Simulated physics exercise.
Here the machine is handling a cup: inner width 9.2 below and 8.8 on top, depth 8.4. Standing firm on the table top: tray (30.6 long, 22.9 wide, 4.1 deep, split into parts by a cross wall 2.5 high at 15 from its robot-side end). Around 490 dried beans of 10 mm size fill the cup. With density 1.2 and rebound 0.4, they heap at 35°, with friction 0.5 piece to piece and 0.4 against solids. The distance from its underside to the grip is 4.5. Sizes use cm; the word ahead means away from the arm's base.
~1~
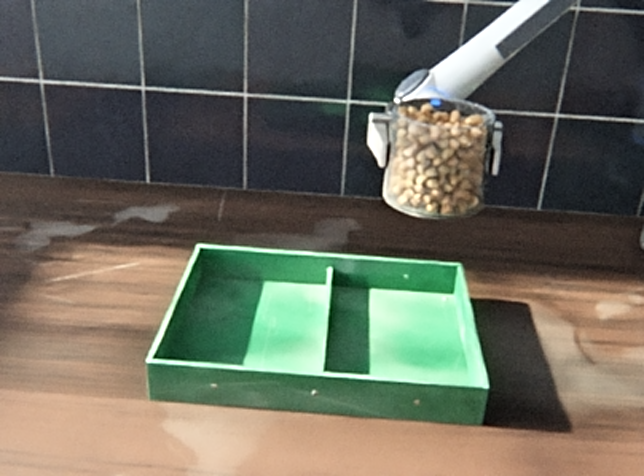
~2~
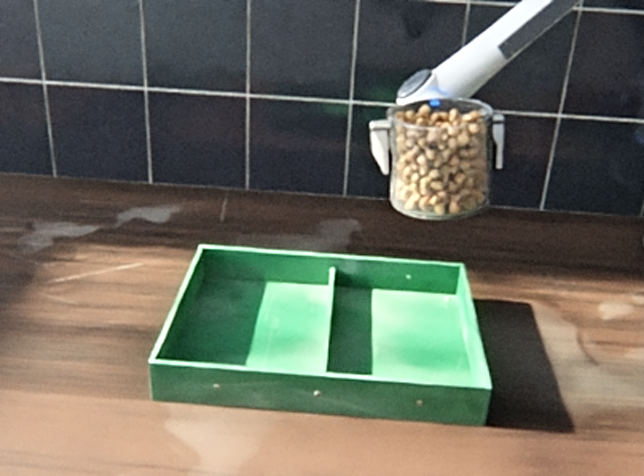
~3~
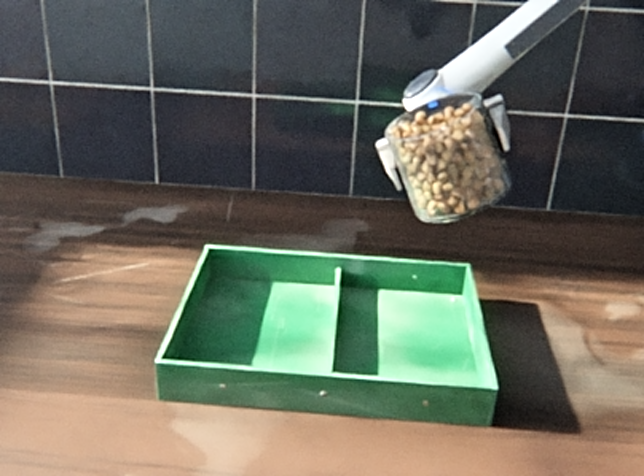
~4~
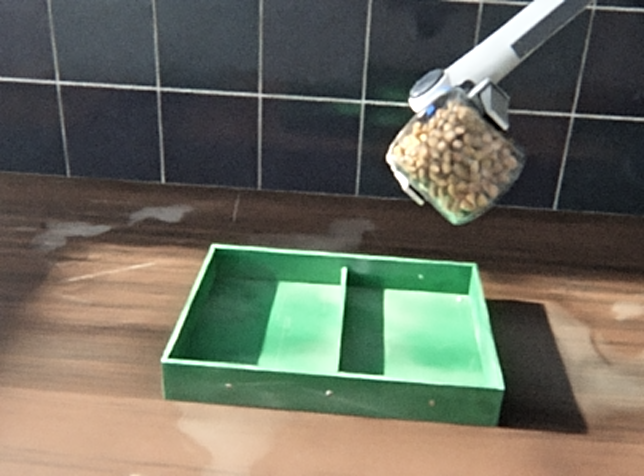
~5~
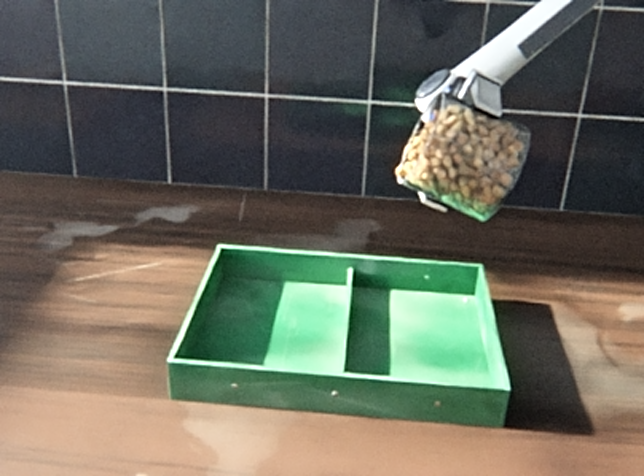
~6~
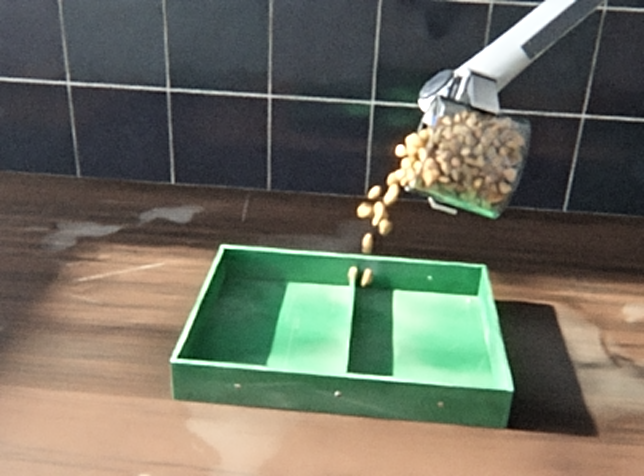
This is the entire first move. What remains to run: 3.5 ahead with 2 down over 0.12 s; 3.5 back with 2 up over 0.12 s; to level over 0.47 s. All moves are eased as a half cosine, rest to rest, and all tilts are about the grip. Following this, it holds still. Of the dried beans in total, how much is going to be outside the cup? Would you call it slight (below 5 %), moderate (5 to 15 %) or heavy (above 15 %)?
I would call it heavy.
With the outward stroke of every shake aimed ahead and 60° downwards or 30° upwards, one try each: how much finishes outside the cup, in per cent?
You'd get about 20 per cent with the first setting and about 50 per cent with the second.
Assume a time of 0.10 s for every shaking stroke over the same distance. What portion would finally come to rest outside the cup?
The share would be near 30 %.
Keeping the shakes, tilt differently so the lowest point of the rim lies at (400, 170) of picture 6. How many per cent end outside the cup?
15 %.
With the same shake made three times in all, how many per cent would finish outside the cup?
In that case it would be roughly 45 per cent.
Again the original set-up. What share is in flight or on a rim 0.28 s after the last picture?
About 13 per cent.
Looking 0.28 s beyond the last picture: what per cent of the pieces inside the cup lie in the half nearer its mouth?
45 %.
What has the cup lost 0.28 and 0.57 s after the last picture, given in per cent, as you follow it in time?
Roughly 25, then 25.
Then, 0.28 s after the last picture, tilted 74° forward, highest piece 24 above the table; 369 in the cup, 46 in the far-side part, 6 in the robot-side part, 65 in flight or on a rim.
Then, 0.57 s after the last picture, tilted 16° forward, highest piece 25 above the table; 356 in the cup, 98 in the far-side part, 31 in the robot-side part, 1 in flight or on a rim.
Then, 0.91 s after the last picture, level, highest piece 26 above the table; 356 in the cup, 99 in the far-side part, 31 in the robot-side part.
Then, 1.96 s after the last picture, level, highest piece 26 above the table; 356 in the cup, 99 in the far-side part, 31 in the robot-side part.
Final count, 356 in the cup, 99 in the far-side part, 31 in the robot-side part. That is 27 % outside the cup.
